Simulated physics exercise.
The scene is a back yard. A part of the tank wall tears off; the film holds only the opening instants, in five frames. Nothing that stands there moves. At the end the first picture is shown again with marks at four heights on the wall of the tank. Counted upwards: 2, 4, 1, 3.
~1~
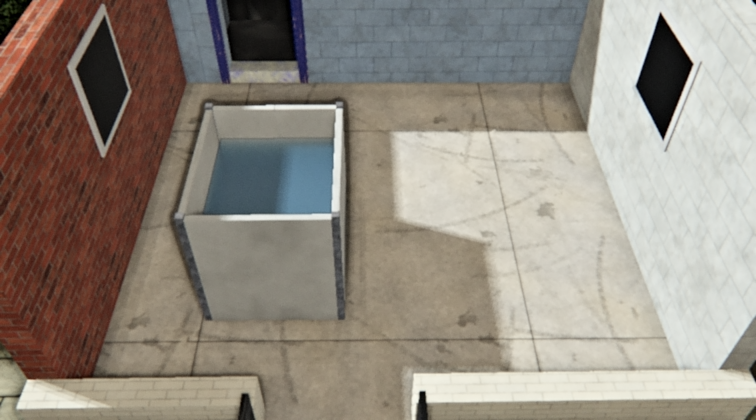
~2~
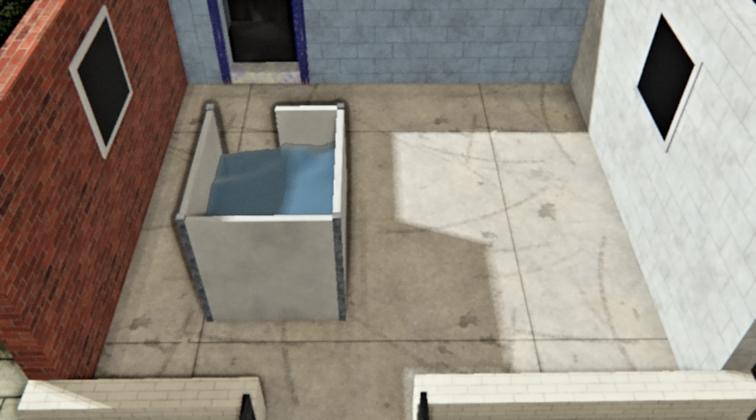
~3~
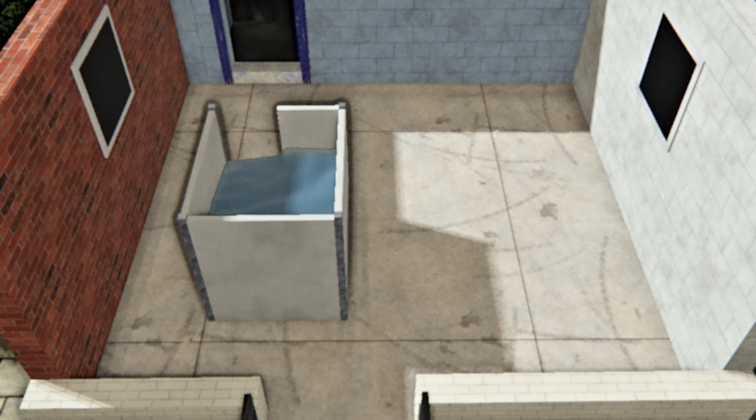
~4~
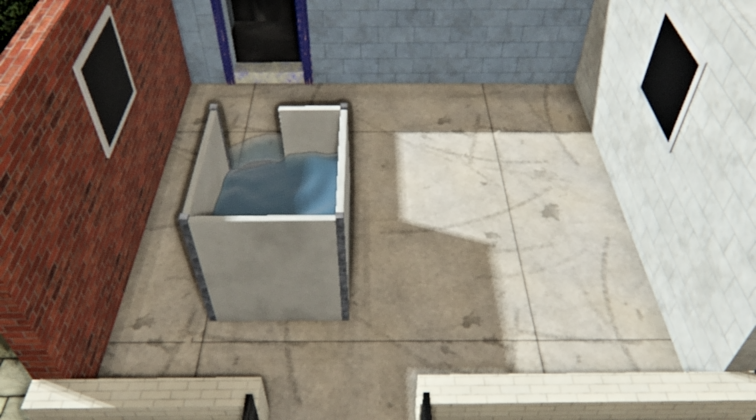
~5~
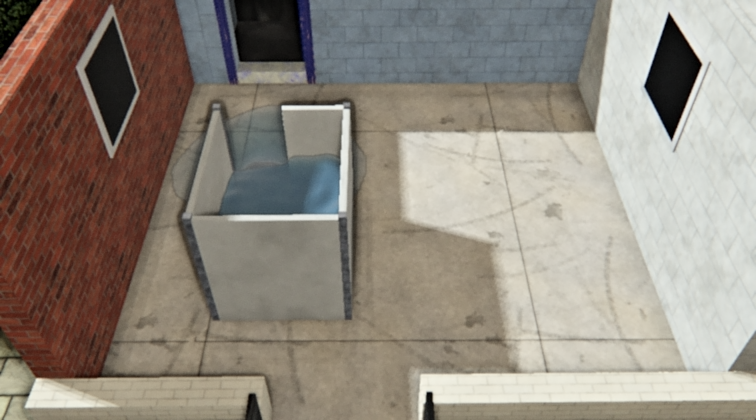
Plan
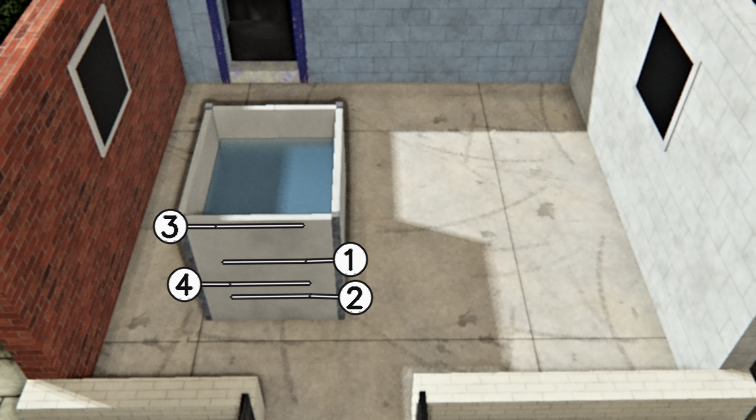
Water in a walled tank seeps out through a gap in its back wall across the yard.
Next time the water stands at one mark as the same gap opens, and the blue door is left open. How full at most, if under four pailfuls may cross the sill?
The limit is 4.
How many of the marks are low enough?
Two of the four.
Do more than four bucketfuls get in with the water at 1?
Yes, that goes wrong.
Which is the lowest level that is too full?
Level 1.
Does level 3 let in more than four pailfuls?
Yes, that goes wrong.
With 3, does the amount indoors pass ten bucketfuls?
Yes.
In white, 1 at (265, 261); 2 at (271, 296); 3 at (258, 225); 4 at (269, 283); from the bottom up 2, 4, 1, 3.
For level 1, about 10 bucketfuls get in.
For level 2, nothing gets over.
For level 3, dozens of bucketfuls pour in.
For level 4, a bucket or two gets in.
